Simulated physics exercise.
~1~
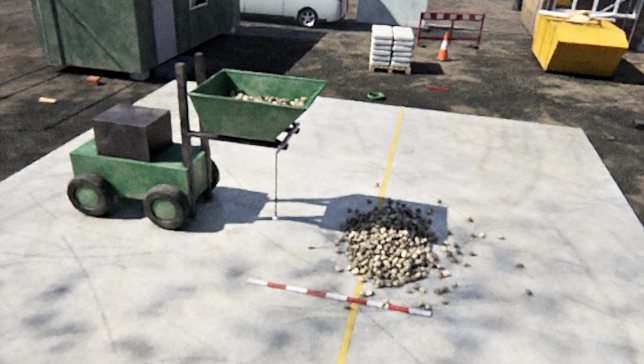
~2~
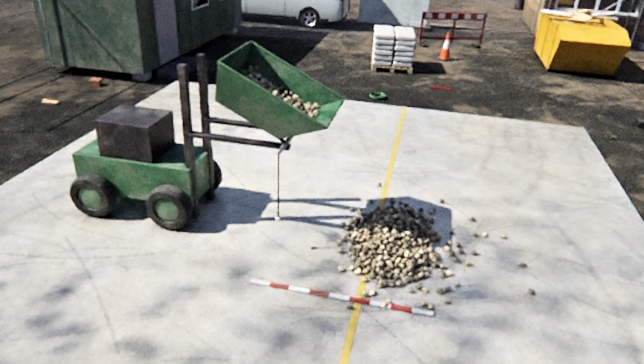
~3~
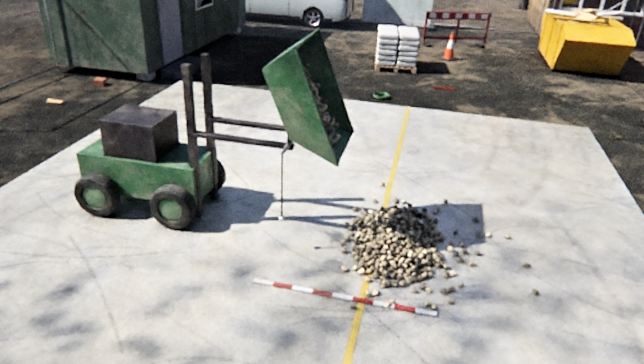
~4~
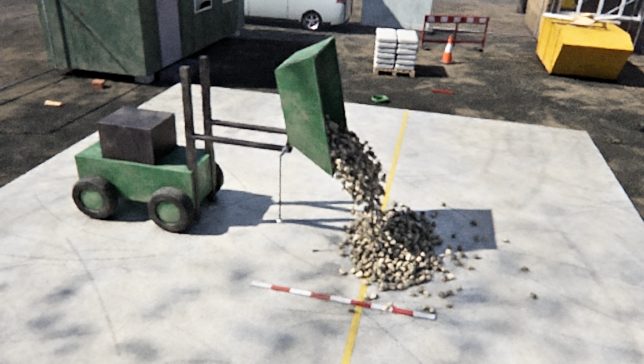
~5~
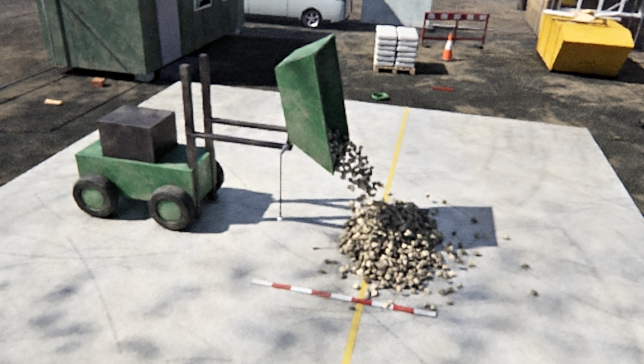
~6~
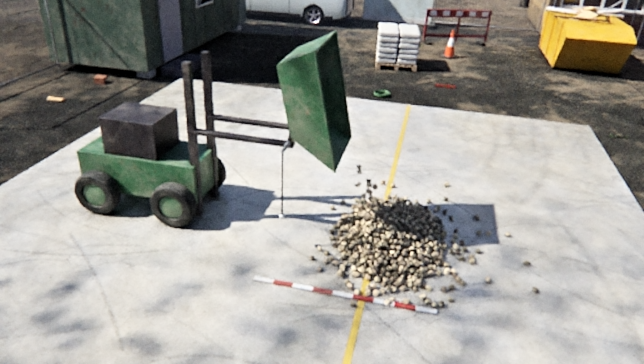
A green skip of stones, carried by a small green fork truck, starts nearly level beside a pile already lying across a yellow line on the pale ground. It tips forward to the right, its load still inside as it swings steeply downward. Once the skip is close to upright, stones pour from its lower lip onto the pile. The stream thins while the skip holds its steep angle, and the heap grows wider and taller. Finally the flow stops, leaving the stones spread on both sides of the line, with more lying to its right.
